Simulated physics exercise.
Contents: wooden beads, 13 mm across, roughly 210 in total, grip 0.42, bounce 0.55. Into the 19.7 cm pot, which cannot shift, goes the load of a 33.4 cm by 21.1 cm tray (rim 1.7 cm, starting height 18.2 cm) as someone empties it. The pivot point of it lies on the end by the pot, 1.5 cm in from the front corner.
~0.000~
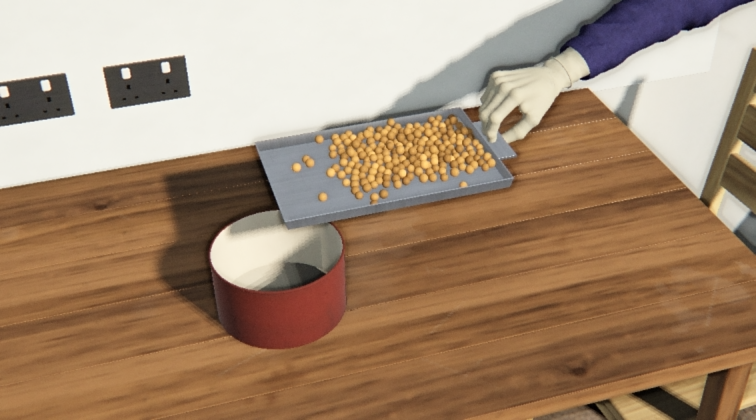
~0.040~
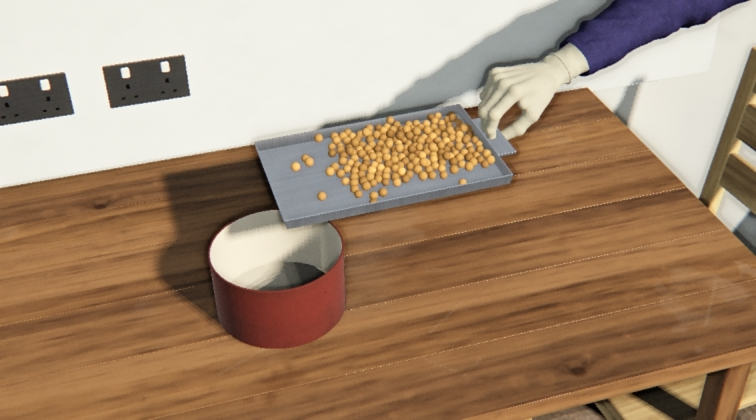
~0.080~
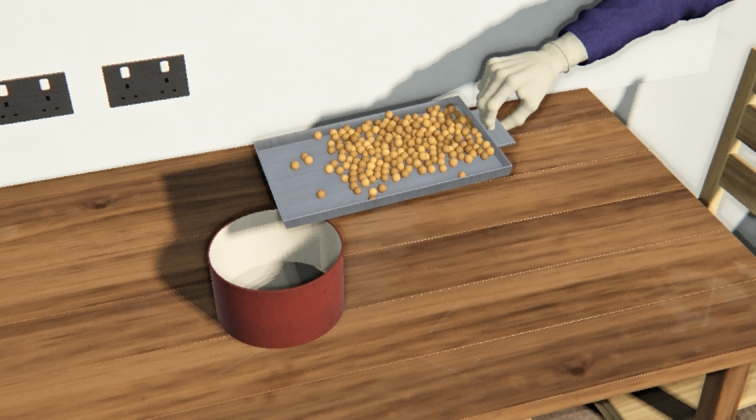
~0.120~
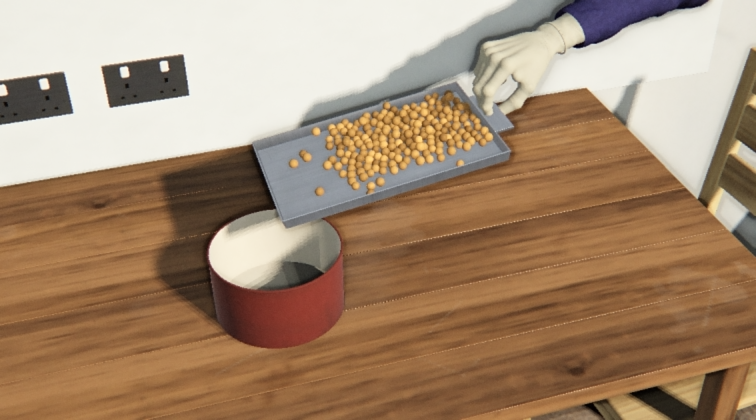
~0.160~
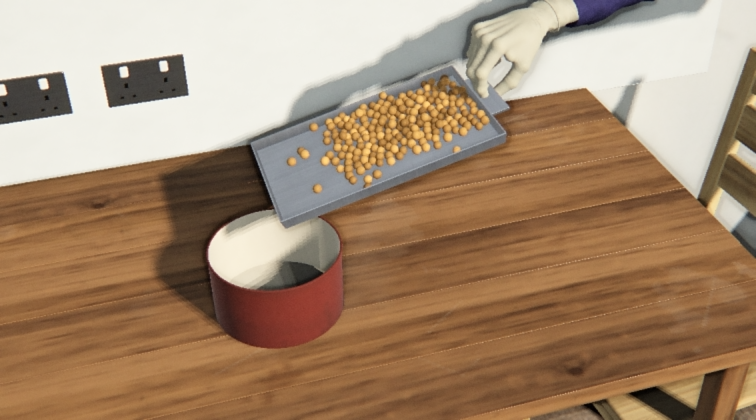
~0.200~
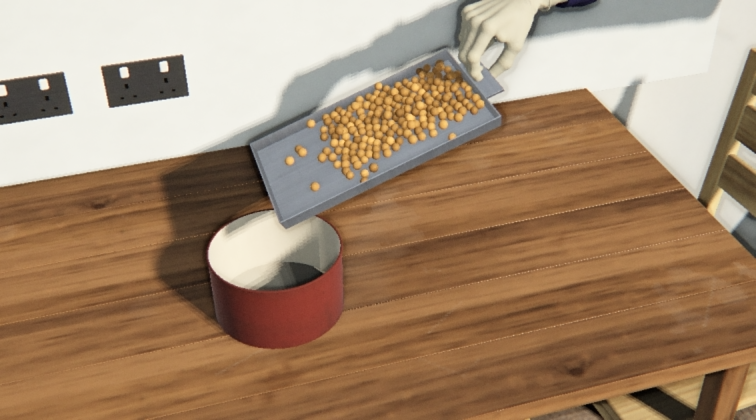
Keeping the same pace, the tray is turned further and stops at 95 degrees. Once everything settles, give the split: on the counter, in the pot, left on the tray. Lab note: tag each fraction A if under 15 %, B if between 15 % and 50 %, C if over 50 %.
Counter = C, pot = B, tray = A.
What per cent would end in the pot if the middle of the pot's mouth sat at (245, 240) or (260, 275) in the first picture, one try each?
Near 75 and 35 percent, one try each.
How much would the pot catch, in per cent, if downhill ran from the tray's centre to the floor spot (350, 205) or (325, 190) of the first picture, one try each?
That would be close to 20 per cent and then close to 45 per cent.
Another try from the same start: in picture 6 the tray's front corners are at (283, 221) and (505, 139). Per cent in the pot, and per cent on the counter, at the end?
Pot 65 % / counter 35 %.
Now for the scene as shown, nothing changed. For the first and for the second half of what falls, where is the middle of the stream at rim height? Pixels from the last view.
I'd mark about (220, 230) for the first half and about (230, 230) for the second.
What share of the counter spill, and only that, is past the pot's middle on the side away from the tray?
Some 100 per cent.
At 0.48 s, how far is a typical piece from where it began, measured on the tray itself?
Roughly 9 cm.
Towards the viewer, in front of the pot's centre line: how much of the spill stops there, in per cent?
Some 20 per cent.
Then, at 0.48 s, tilt 57 degrees; the tray holds 100 %, the pot 0 %.
After 0.66 s, tilt 81 degrees; the tray holds 55 %, the pot 10 %.
After 0.97 s, tilt 95 degrees; the tray holds 5 %, the pot 40 %.
By 2.0 s all is still; counter 60 %, pot 40 %, tray 0 %.
